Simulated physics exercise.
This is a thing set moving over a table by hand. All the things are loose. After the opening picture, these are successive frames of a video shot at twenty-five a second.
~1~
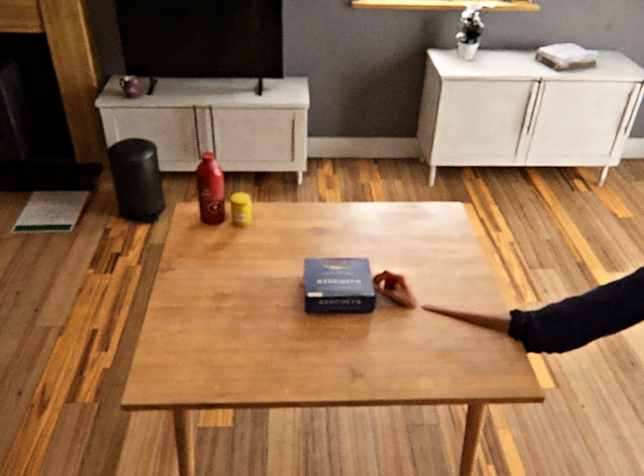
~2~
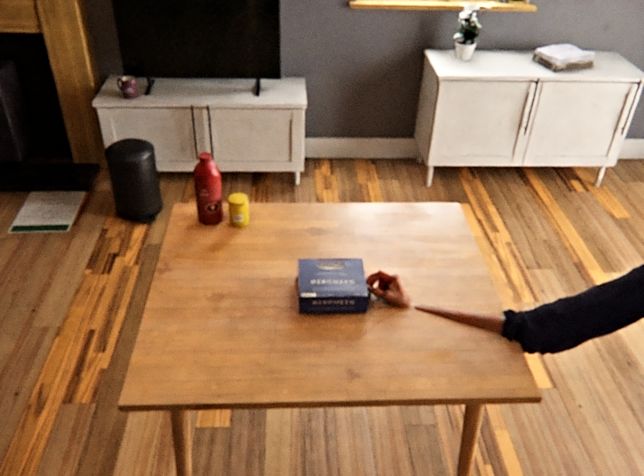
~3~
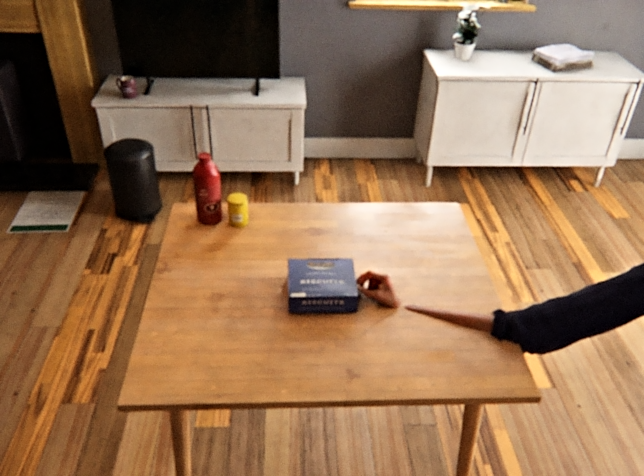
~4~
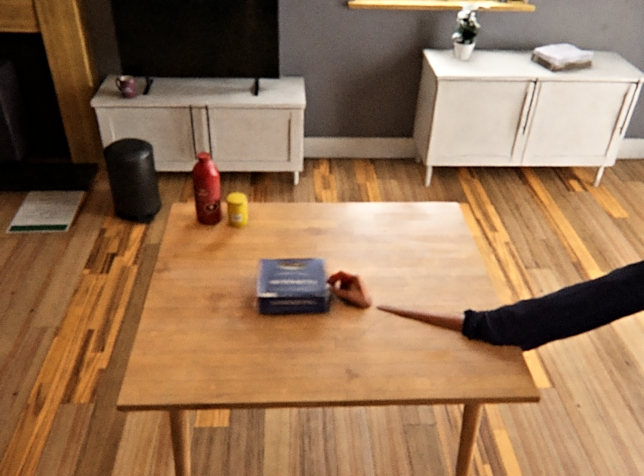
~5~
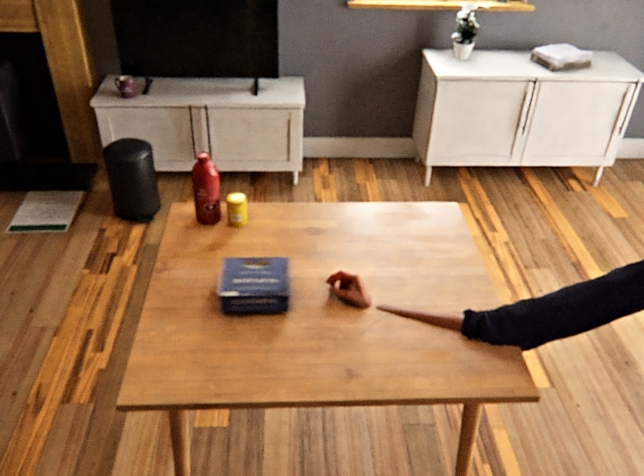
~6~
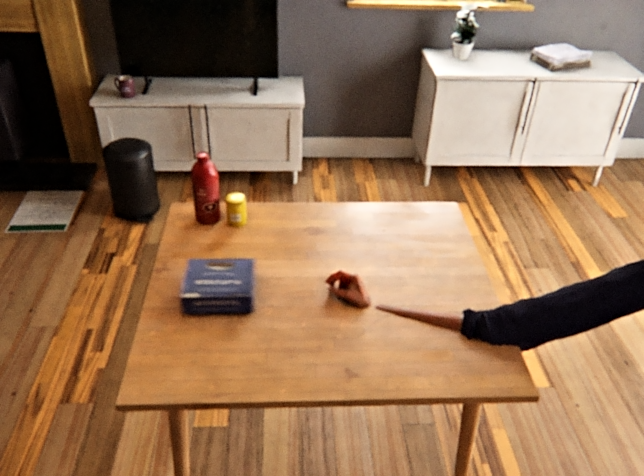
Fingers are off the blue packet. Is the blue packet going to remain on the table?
The blue packet falls off the table.
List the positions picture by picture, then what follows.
Under the hand; blue packet (338, 284), in the first frame.
Under the hand; blue packet (332, 285), in the second frame.
Under the hand; blue packet (322, 285), in the third frame.
Blue packet (293, 285), in the fourth frame.
Blue packet (256, 284) shifted a little, in the fifth frame.
Blue packet (220, 285) shifted about its own width, in the sixth frame.
Then, 0.20 s on from there, blue packet now off the table.
Then, 0.50 s on from there, things are still on the move.
In the end, off the table, blue packet.
